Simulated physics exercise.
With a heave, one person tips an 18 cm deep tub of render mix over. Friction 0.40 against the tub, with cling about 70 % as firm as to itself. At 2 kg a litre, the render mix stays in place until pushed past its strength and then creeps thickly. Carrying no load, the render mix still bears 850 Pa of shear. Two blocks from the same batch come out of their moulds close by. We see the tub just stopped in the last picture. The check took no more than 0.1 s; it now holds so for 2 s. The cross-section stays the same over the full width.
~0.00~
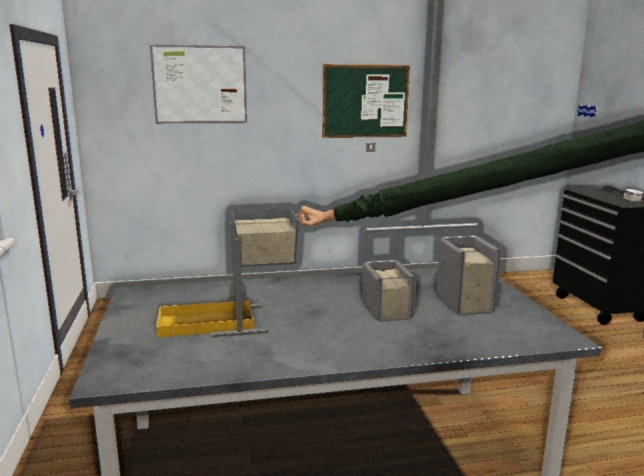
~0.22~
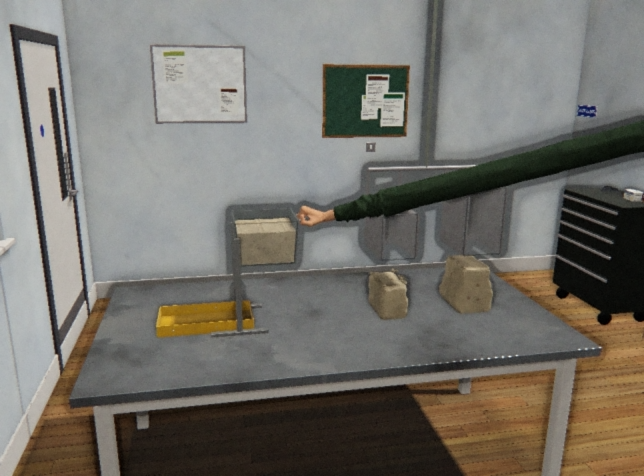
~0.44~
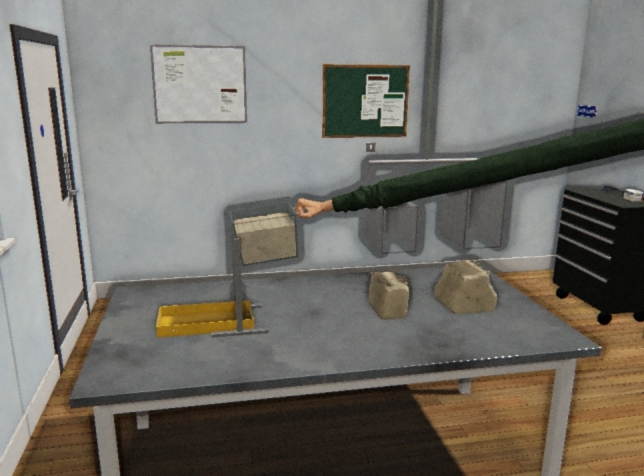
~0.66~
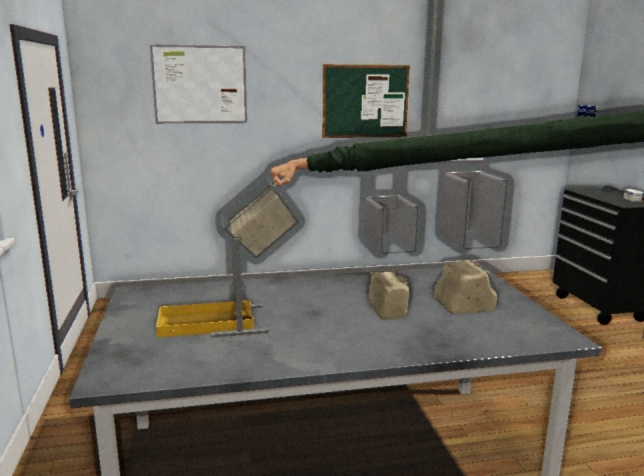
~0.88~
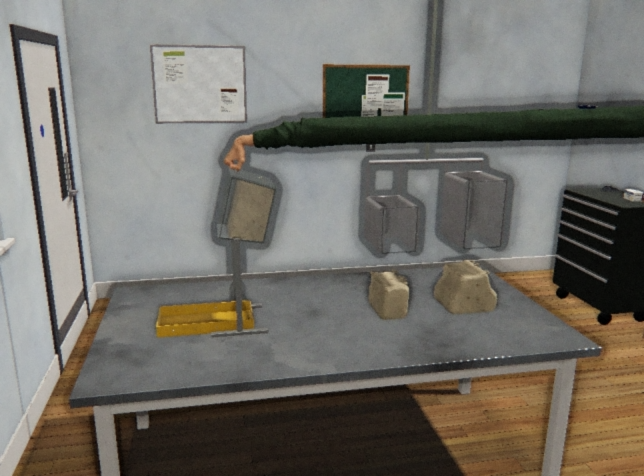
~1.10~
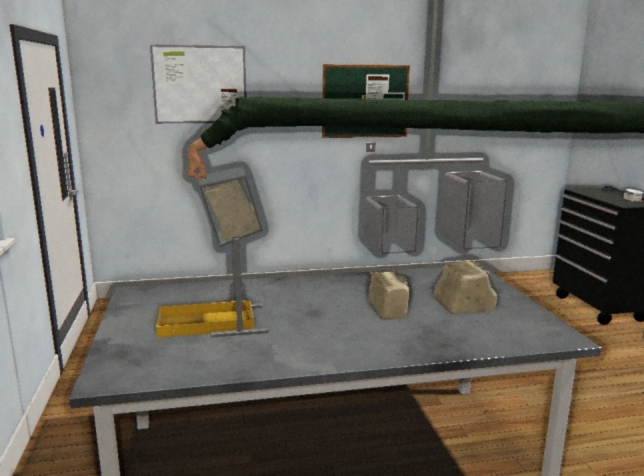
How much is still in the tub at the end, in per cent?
Around 12 percent.
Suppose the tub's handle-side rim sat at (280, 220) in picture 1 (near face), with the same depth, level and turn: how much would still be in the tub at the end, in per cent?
I'd put it at close to 40 per cent.
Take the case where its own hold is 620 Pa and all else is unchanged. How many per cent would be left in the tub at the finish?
That comes out at roughly 20 %.
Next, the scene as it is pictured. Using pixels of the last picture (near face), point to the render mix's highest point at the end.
I'd say it peaks at roughly (256, 221) in the last picture.
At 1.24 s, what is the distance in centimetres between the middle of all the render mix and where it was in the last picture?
Roughly 8 cm.
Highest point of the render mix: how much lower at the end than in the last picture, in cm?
Roughly 16 cm.
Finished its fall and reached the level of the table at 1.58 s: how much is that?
I reckon around 65 % of it.
After 1.24 s, the tub is at 105 degrees and holds 68 %.
After 1.41 s, the tub is at 105 degrees and holds 31 %.
After 1.58 s, the tub is at 105 degrees and holds 25 %.
After 1.75 s, the tub is at 105 degrees and holds 17 %.
After 3.10 s, the tub is at 105 degrees and holds 12 %.
